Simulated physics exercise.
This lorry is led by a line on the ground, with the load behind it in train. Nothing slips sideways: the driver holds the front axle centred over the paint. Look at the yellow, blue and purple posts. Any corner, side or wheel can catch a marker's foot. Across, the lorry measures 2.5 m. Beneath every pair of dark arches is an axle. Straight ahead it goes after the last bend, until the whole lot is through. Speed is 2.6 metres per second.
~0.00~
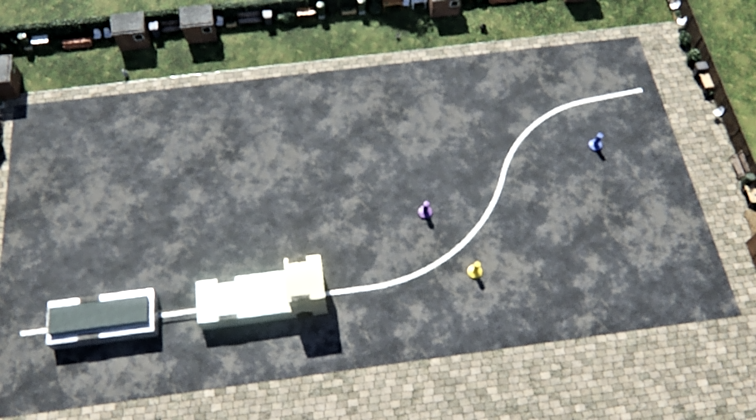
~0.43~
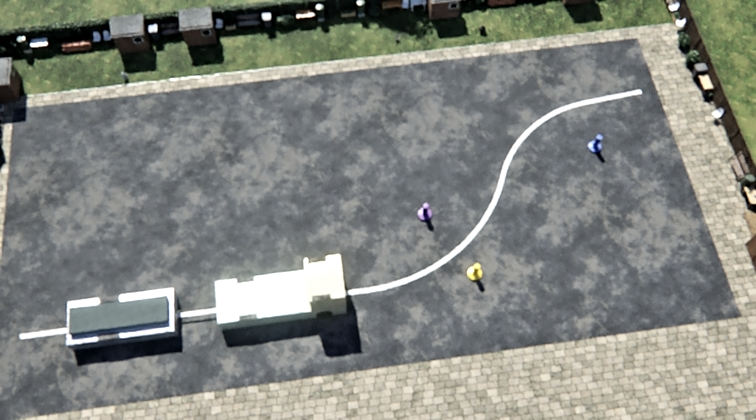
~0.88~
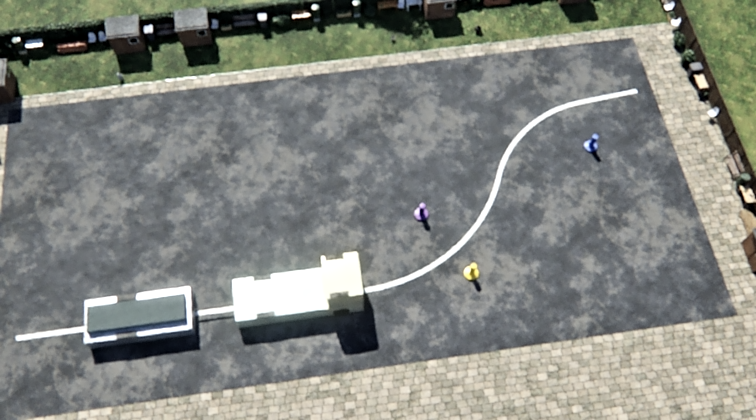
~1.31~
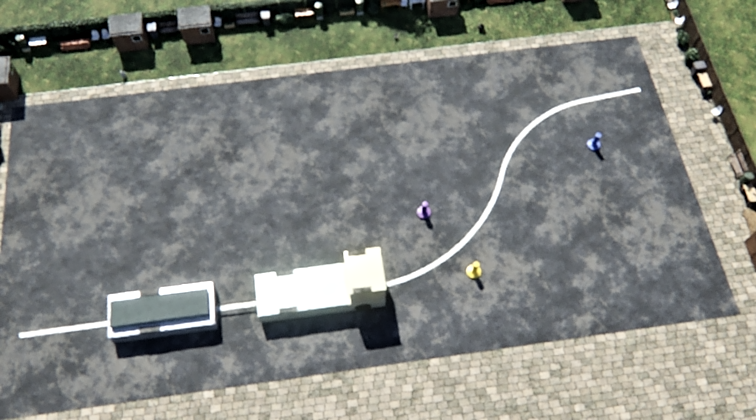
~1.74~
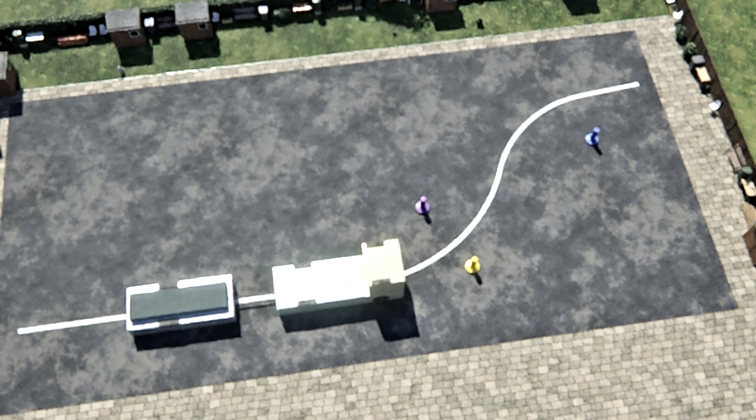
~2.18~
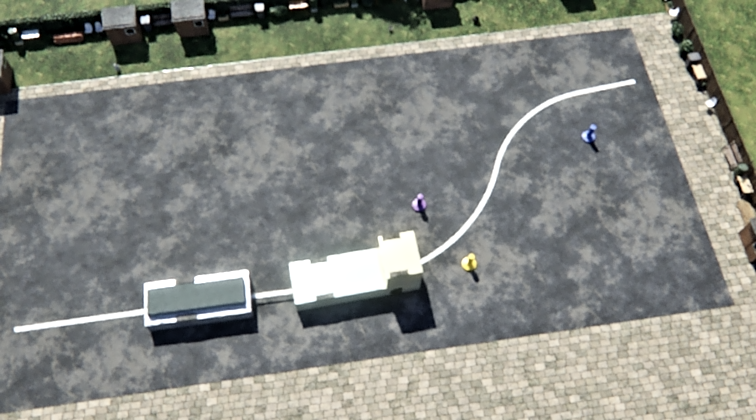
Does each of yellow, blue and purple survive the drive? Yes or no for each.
Yellow: No, blue: Yes, purple: No.
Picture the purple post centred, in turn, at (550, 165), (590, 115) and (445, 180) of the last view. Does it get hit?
Try 1 untouched, try 2 touched, try 3 touched.
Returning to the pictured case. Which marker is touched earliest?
Yellow.
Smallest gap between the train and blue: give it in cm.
To spare - blue 30.
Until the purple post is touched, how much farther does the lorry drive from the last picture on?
Contact happens once about 13.0 m more has been driven.
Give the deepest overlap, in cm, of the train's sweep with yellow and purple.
Yellow 20 and purple 40.
Then, 3.3 s in, the last axle is at (237, 292) of the last picture, 5 cm off the line; the lorry has hit yellow.
Then, 7.2 s in, the last axle is at (392, 246) of the last picture, 125 cm off the line; the trailer has hit purple.
Then, 13.5 s in, the last axle is at (577, 103) of the last picture, 135 cm off the line; blue has been passed with 35 cm to spare.
Then, 16.7 s in, the last axle is at (689, 66) of the last picture, 40 cm off the line; 2 of 3 struck in all.
